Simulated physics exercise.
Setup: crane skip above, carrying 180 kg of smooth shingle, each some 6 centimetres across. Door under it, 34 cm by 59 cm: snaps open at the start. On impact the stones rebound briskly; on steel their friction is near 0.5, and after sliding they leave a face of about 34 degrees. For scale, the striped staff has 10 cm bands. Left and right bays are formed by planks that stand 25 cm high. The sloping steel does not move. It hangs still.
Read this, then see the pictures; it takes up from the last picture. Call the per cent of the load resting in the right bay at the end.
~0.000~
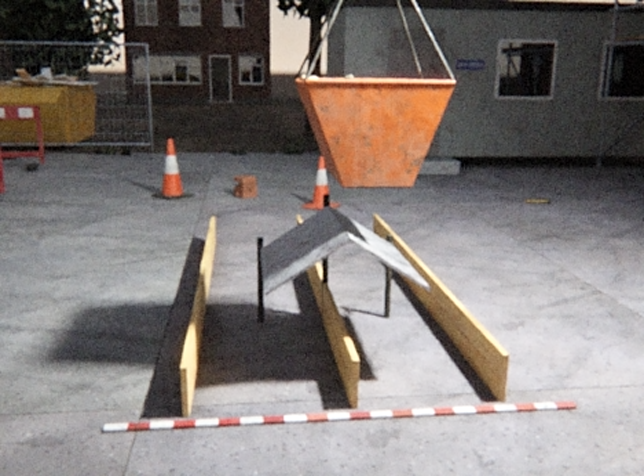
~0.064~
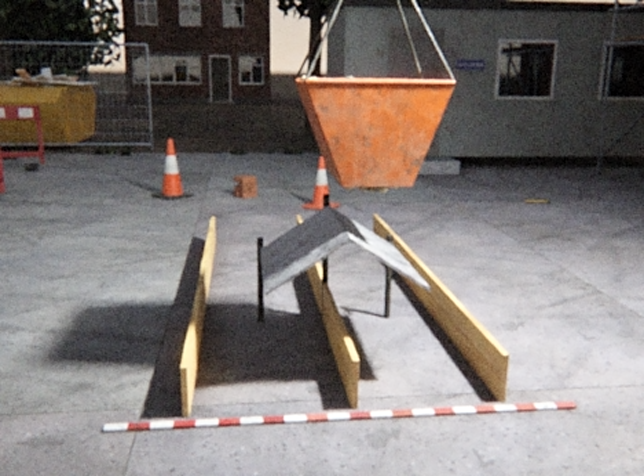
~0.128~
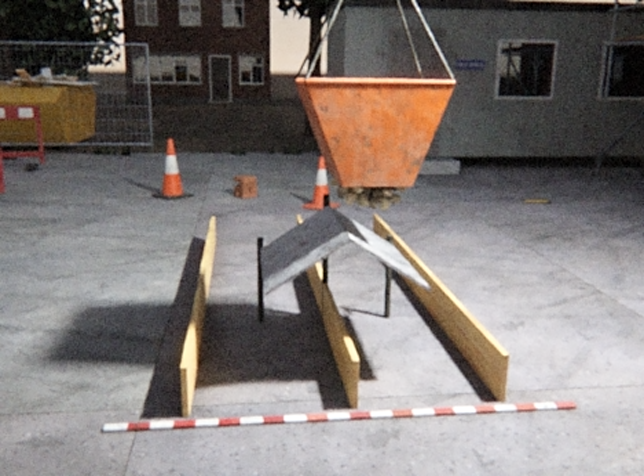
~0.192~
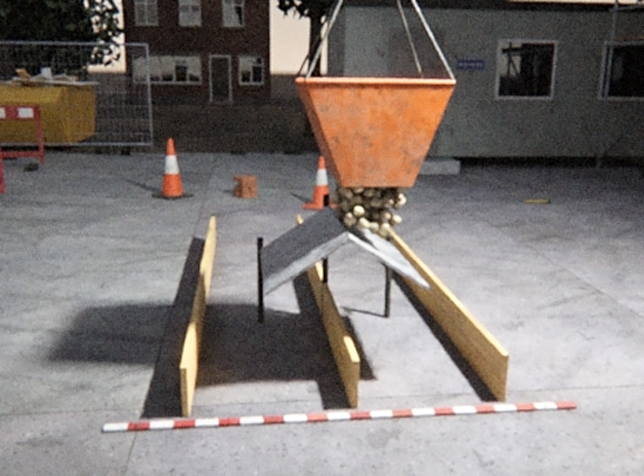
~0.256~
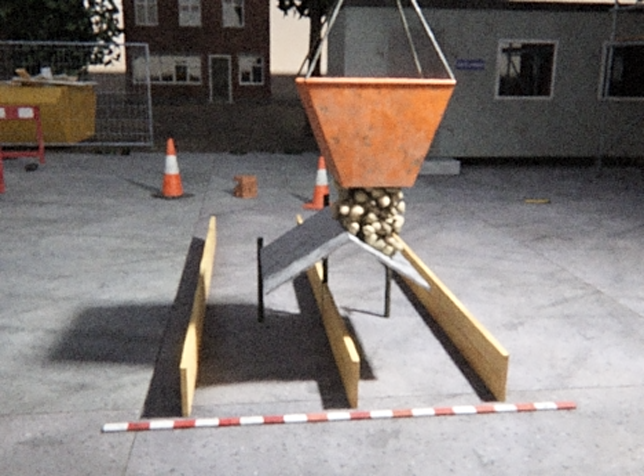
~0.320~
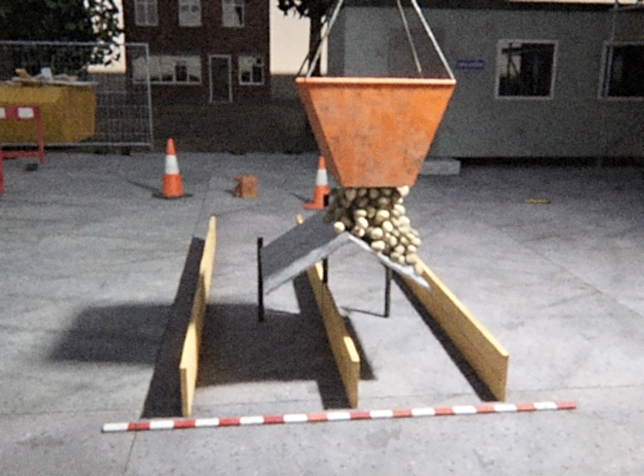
Around 63 percent.
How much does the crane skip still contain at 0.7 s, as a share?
It keeps hold of roughly 0 per cent.
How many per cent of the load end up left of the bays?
0 in a hundred.
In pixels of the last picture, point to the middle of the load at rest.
Centre at rest: Around (442, 343).
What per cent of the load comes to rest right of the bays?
Share: About 30 %.
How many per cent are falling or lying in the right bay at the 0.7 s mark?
About 45 per cent of it.
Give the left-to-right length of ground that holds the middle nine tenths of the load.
Width: Near 200 cm.
After 0.7 s, 0 % in the crane skip, 43 % on the steel, 1 % falling or lying in the left bay, 46 % falling or lying in the right bay, 10 % falling or lying right of the bays; the stones farthest right are at (527, 335).
After 1.1 s, 0 % in the crane skip, 4 % on the steel, 6 % falling or lying in the left bay, 61 % falling or lying in the right bay, 29 % falling or lying right of the bays; the stones farthest right are at (608, 337).
After 1.7 s, 0 % in the crane skip, 6 % falling or lying in the left bay, 63 % falling or lying in the right bay, 31 % falling or lying right of the bays.
After 2.6 s, 0 % in the crane skip, 6 % falling or lying in the left bay, 63 % falling or lying in the right bay, 31 % falling or lying right of the bays.
After 4.5 s, 0 % in the crane skip, 6 % in the left bay, 63 % in the right bay, 31 % right of the bays.
